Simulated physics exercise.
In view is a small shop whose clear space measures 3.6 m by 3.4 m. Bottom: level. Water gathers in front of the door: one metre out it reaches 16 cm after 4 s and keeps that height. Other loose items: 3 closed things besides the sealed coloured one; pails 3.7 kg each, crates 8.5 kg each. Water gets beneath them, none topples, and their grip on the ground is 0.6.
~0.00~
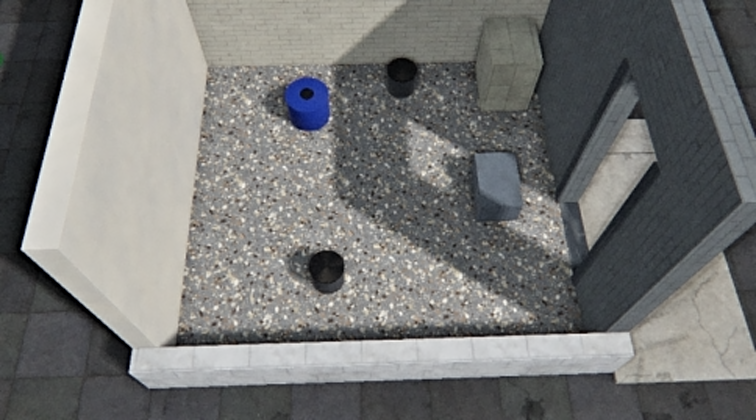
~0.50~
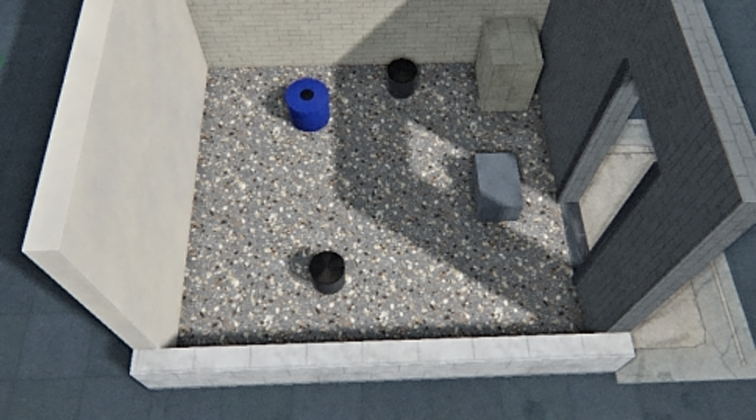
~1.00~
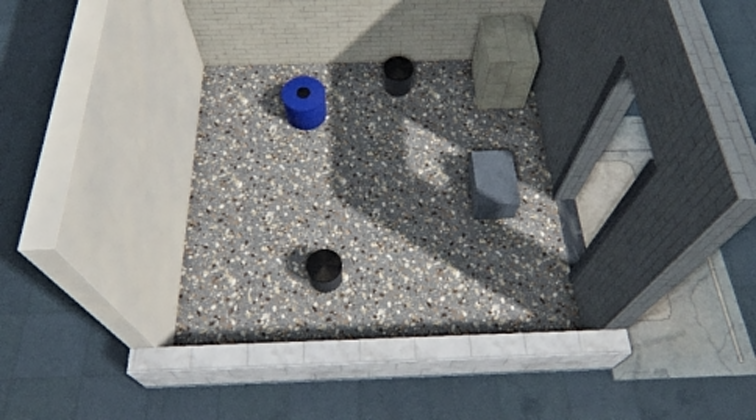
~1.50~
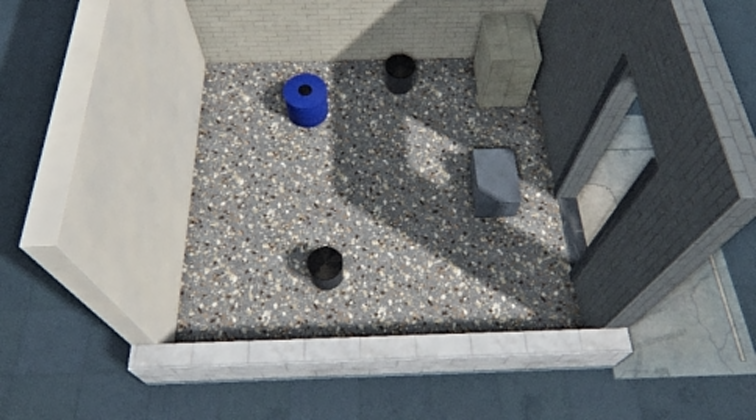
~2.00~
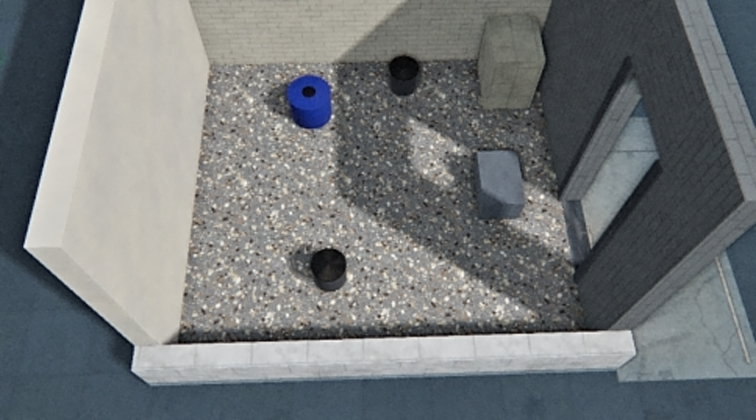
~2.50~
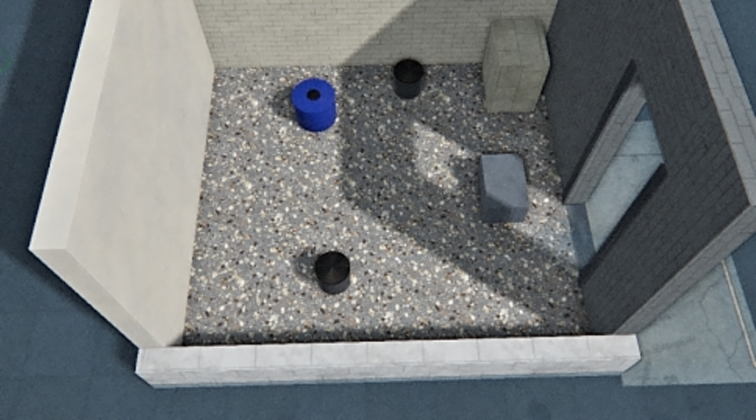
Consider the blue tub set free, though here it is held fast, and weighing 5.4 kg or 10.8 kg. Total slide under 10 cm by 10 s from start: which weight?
Lighter.
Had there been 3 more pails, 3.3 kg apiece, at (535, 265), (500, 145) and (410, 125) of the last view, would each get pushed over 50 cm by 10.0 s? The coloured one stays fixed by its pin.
One by one: Too far, not far enough and not far enough.
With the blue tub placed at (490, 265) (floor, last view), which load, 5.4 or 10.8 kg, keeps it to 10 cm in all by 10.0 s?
Well, no option works.
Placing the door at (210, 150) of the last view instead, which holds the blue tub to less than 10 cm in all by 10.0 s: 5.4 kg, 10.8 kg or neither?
Short version: Neither mass is sufficient.
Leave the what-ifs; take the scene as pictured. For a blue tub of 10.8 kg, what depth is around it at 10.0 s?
Close to 3 cm deep.
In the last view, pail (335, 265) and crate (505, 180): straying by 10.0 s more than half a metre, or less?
So that's further for the first and further for the second.
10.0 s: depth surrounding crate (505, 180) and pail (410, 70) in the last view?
3 and 2 cm.
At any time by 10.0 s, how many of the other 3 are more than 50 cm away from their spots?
I get 2.
After 3.5 s the blue tub would be 0 cm from its start with 5.4 kg and 0 cm from its start with 10.8 kg; 0 cm of water round it then.
After 4.5 s the blue tub would be 0 cm from its start with 5.4 kg and 0 cm from its start with 10.8 kg; 0 cm of water round it then.
After 7.0 s the blue tub would be 0 cm from its start with 5.4 kg and 0 cm from its start with 10.8 kg; 0 cm of water round it then.
After 10.0 s the blue tub would be 0 cm from its start with 5.4 kg and 0 cm from its start with 10.8 kg; 3 cm of water round it then.
